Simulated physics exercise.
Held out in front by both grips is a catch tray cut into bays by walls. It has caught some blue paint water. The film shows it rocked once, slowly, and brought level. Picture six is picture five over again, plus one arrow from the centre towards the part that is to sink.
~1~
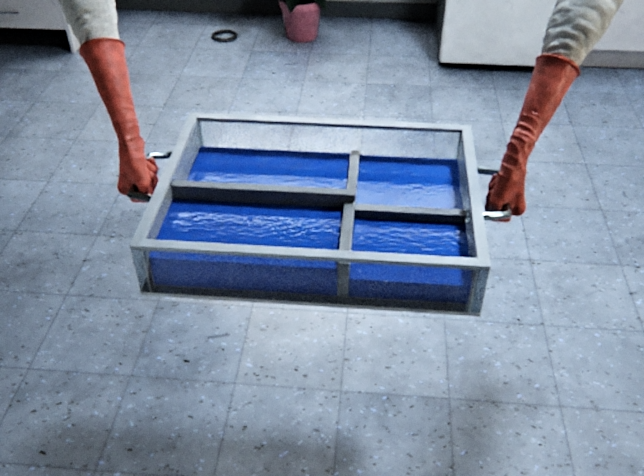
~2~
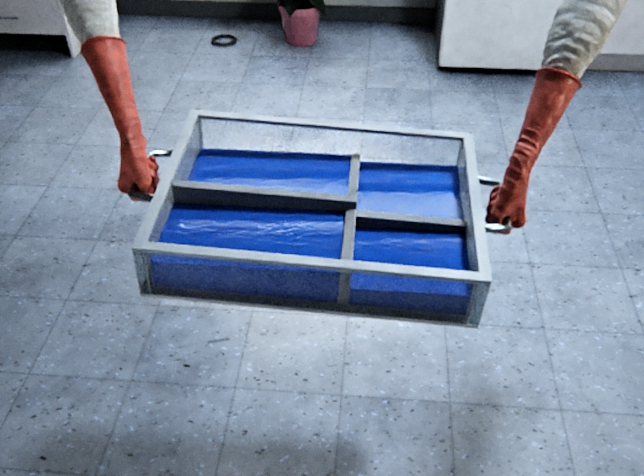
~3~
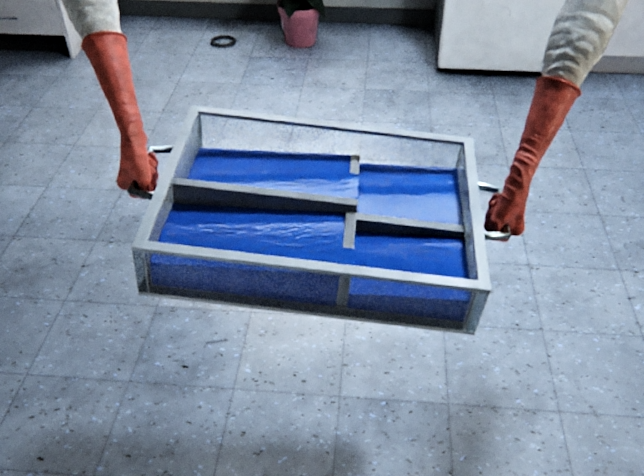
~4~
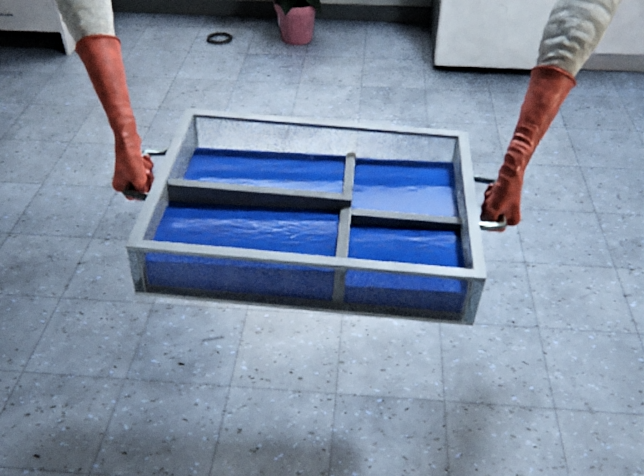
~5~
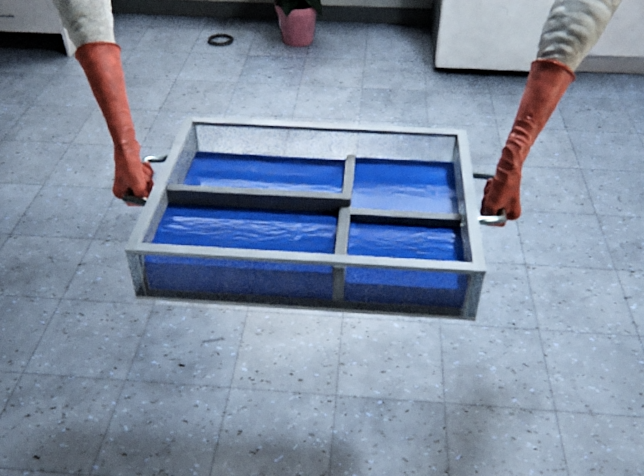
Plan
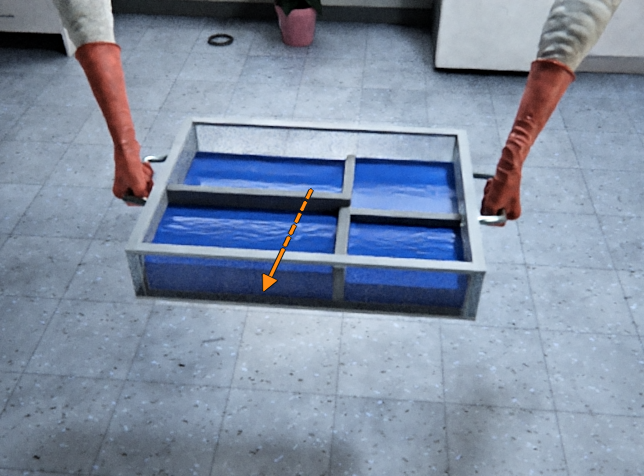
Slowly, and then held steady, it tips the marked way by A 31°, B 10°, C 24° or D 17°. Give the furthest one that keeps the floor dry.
D will do.
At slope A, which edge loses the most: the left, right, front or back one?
Over the front one.
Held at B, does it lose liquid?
No, not at all.
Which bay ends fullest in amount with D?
It is the front left one.
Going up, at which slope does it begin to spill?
C.
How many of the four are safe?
Two of them.
The tray is level; deepest in the front left bay, at (253, 230), shallowest in the back right.
Tipped about 3° down to the front right; no wall is crossed.
Tipped about 6° down to the front right; liquid runs over two walls.
Tipped about 3° down to the front right; no wall is crossed.
The tray is level; deepest in the front left bay, at (249, 234), shallowest in the back left.
The arrow ends at (265, 285).
Choosing A, about 31 % goes over the rim.
Choosing B, nothing spills; the front left bay holds the most.
Choosing C, about 7 % goes over the rim.
Choosing D, nothing spills; the front left bay holds the most.
